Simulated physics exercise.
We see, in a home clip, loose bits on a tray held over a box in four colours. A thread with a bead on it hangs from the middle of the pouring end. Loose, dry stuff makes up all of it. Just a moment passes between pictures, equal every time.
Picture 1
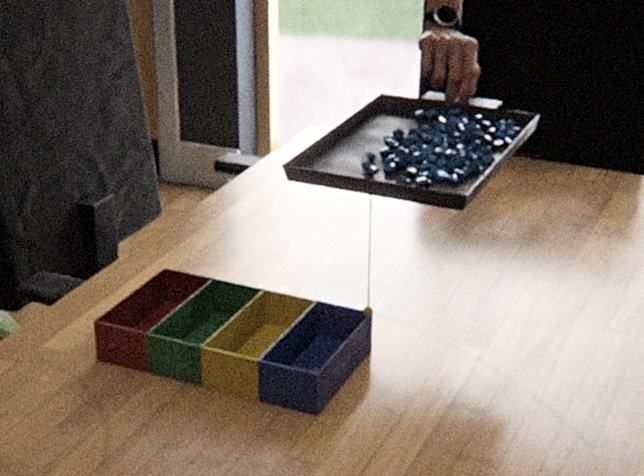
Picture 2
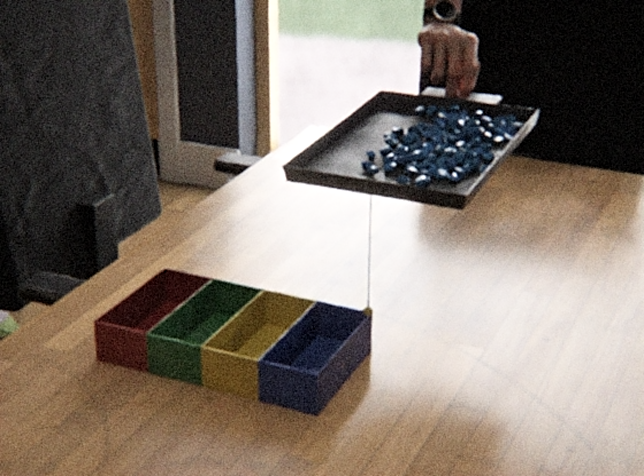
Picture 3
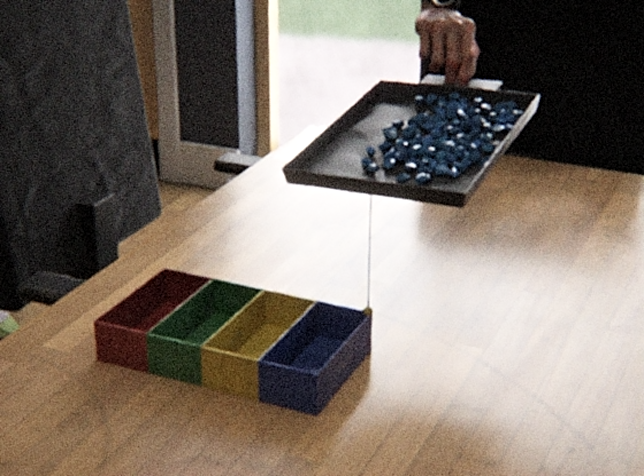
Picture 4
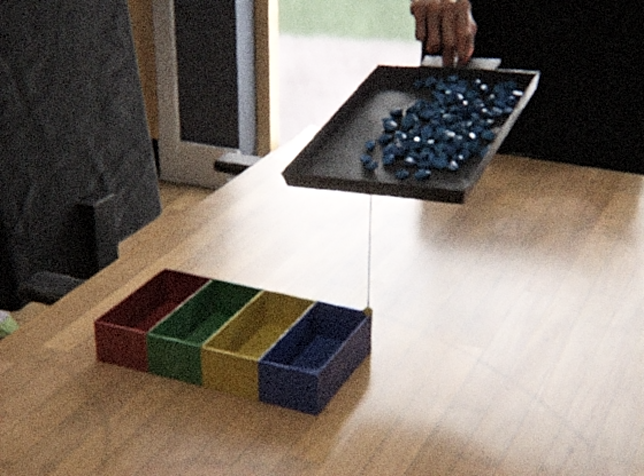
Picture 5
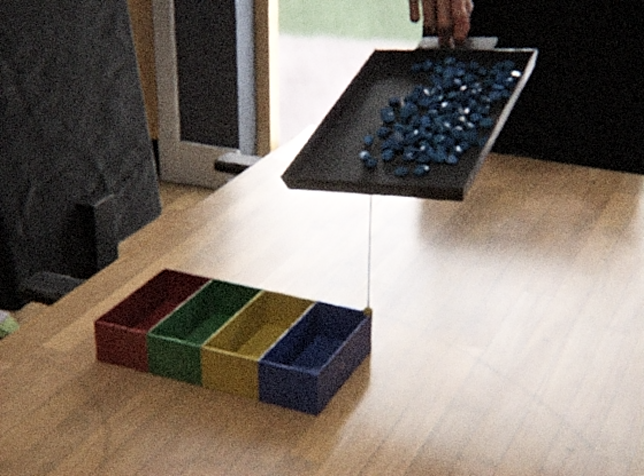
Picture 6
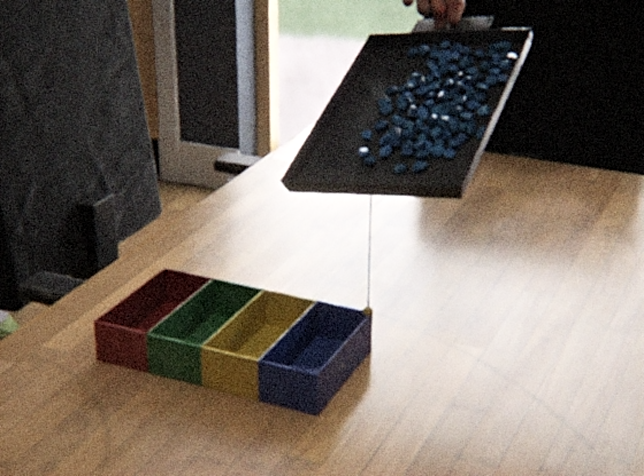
A dark tray of blue stones, held level at first above a box with red, green, yellow and blue sections, was gradually tilted as a hand raised its far end.
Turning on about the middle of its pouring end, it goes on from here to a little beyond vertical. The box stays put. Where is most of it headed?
Mostly to the yellow cell.
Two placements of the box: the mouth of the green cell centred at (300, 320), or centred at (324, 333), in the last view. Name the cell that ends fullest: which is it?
Run one gives green; run two gives the cell in red.
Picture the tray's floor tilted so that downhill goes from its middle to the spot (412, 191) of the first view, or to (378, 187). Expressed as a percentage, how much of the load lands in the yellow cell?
You'd see roughly 0 per cent the first time and 10 per cent the second.
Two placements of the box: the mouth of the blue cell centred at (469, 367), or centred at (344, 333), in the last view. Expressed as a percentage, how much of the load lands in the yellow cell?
It comes to near 0 per cent the first time and near 60 per cent the second time.
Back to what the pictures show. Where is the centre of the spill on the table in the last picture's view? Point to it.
Around (391, 457).
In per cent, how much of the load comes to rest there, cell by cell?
Estimated shares - red cell close to 0, green cell close to 0, yellow cell close to 50, blue cell close to 30.
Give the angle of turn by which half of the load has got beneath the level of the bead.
Approx. 90° from level.
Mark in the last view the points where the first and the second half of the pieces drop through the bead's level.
Roughly at (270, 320) first, and then at (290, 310).
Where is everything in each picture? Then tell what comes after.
Corners of the pouring end (287, 164) and (464, 193), level; middle of the load (450, 150), aquarium stones; bead on its thread (368, 311); red cell (121, 343); green cell (175, 356); yellow cell (230, 370); blue cell (288, 384), in the first picture.
Corners of the pouring end (287, 165) and (463, 193), level; middle of the load (450, 148), in the second picture.
Corners of the pouring end (286, 167) and (463, 191), tipped barely, lowest at the left corner; middle of the load (451, 131), in the third picture.
Corners of the pouring end (285, 171) and (461, 188), tipped a little, lowest at the left corner; middle of the load (450, 119), in the fourth picture.
Corners of the pouring end (285, 175) and (460, 186), tipped clearly, lowest at the left corner; middle of the load (448, 107), in the fifth picture.
Corners of the pouring end (284, 179) and (458, 184), tipped clearly, lowest at the left corner; middle of the load (444, 106); red cell (121, 343); green cell (175, 356); yellow cell (230, 370); blue cell (288, 384), in the sixth picture.
Just after the last frame, tray tipped steeply; the larger part on the tray; about a tenth falling or outside the box.
A moment on, tray tipped past a quarter turn; about a tenth on the tray; roughly half in the yellow cell; roughly a quarter in the blue cell; just a few in the green cell; just a few in the red cell; roughly a quarter falling or outside the box.
Further on, tray tipped past a quarter turn; roughly half in the yellow cell; roughly a quarter in the blue cell; just a few in the green cell; just a few in the red cell; about a tenth falling or outside the box.
When it is over, tray tipped past a quarter turn; roughly half in the yellow cell; roughly a quarter in the blue cell; just a few in the green cell; just a few in the red cell; about a tenth outside the box.
